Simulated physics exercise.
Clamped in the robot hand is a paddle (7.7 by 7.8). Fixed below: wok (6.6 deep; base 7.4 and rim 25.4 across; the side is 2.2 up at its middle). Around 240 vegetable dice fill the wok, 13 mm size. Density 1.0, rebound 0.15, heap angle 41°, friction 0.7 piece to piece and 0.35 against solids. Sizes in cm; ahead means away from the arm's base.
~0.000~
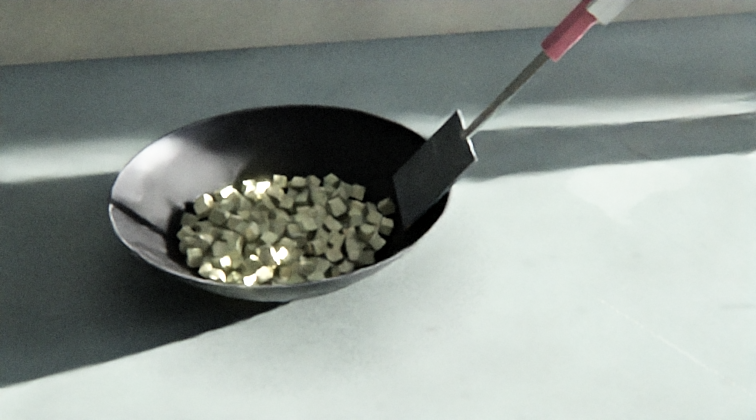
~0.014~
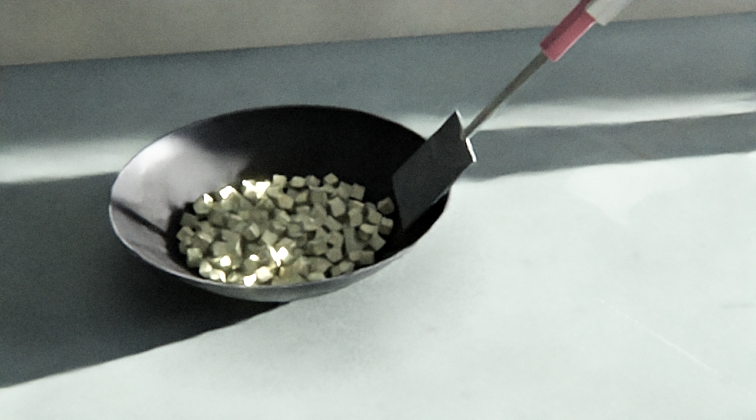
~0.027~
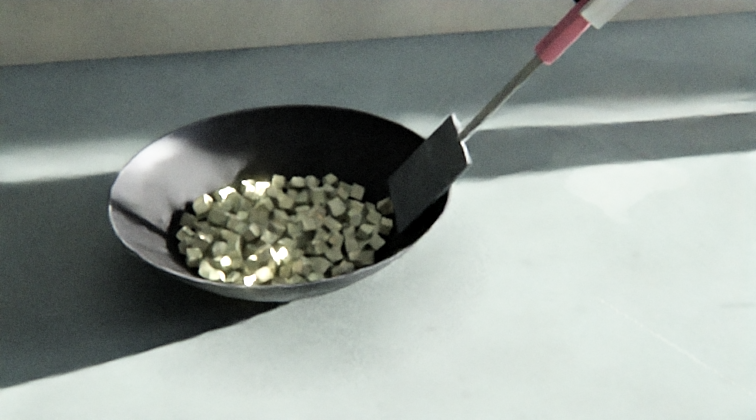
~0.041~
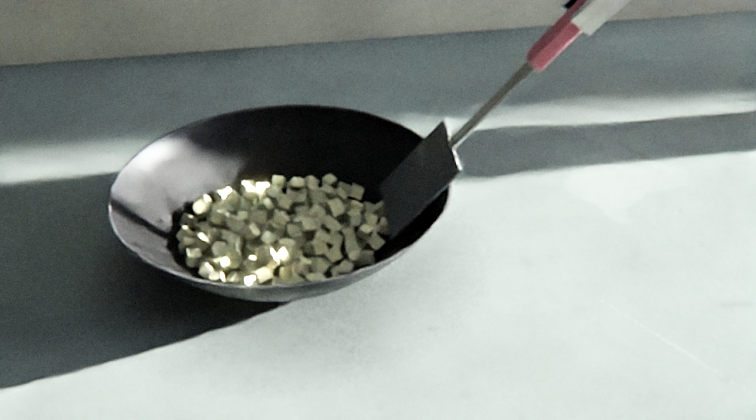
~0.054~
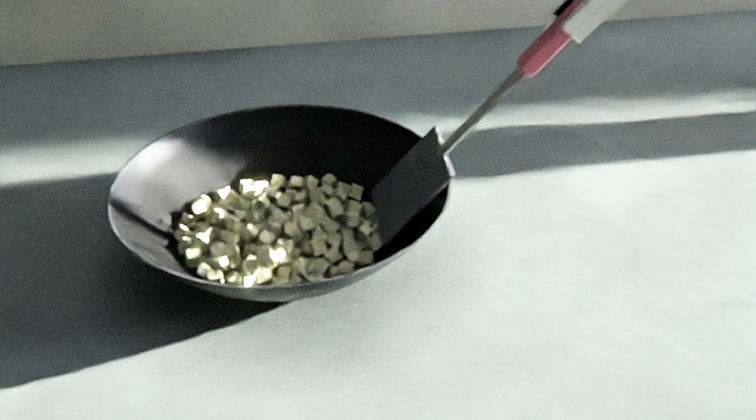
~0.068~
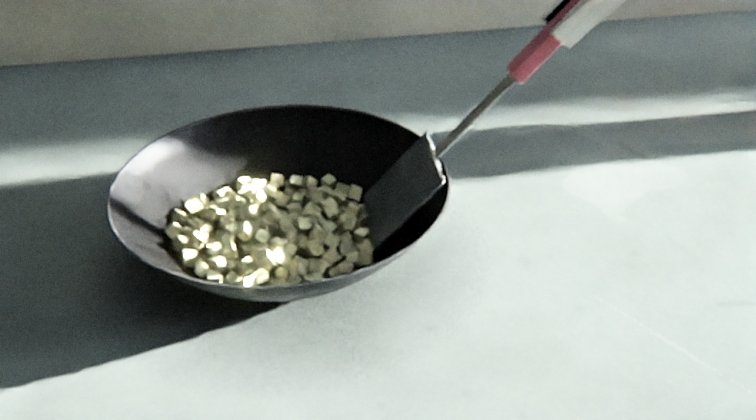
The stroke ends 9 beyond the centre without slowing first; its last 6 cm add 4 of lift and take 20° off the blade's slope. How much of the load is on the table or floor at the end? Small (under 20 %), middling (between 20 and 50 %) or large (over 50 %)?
A middling share, between 20 and 50 %, ends on the table or floor.
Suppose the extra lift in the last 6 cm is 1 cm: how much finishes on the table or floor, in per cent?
Some 40 per cent.
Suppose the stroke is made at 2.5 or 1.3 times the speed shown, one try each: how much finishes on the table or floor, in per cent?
Some 60 and 45 per cent.
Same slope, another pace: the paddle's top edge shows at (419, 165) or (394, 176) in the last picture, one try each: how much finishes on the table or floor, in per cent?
Some 50 and 55 per cent.
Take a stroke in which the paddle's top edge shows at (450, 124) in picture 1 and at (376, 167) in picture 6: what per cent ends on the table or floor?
Some 65 per cent.
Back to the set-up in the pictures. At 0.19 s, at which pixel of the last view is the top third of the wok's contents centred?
At about (183, 212).
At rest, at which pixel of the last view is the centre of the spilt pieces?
At about (44, 264).
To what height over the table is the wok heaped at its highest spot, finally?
Some 6.0 cm.
After 0.19 s, sloping 47°, highest piece 7 above the table; 241 in the wok.
After 0.32 s, sloping 40°, highest piece 10 above the table; 221 in the wok, 20 on the blade or in flight.
After 0.58 s, sloping 27°, highest piece 7 above the table; 151 in the wok, 86 on the table or floor, 4 on the blade or in flight.
After 1.63 s, sloping 27°, highest piece 6 above the table; 151 in the wok, 90 on the table or floor.
At rest, 151 in the wok, 90 on the table or floor. That is 37 % on the table or floor.
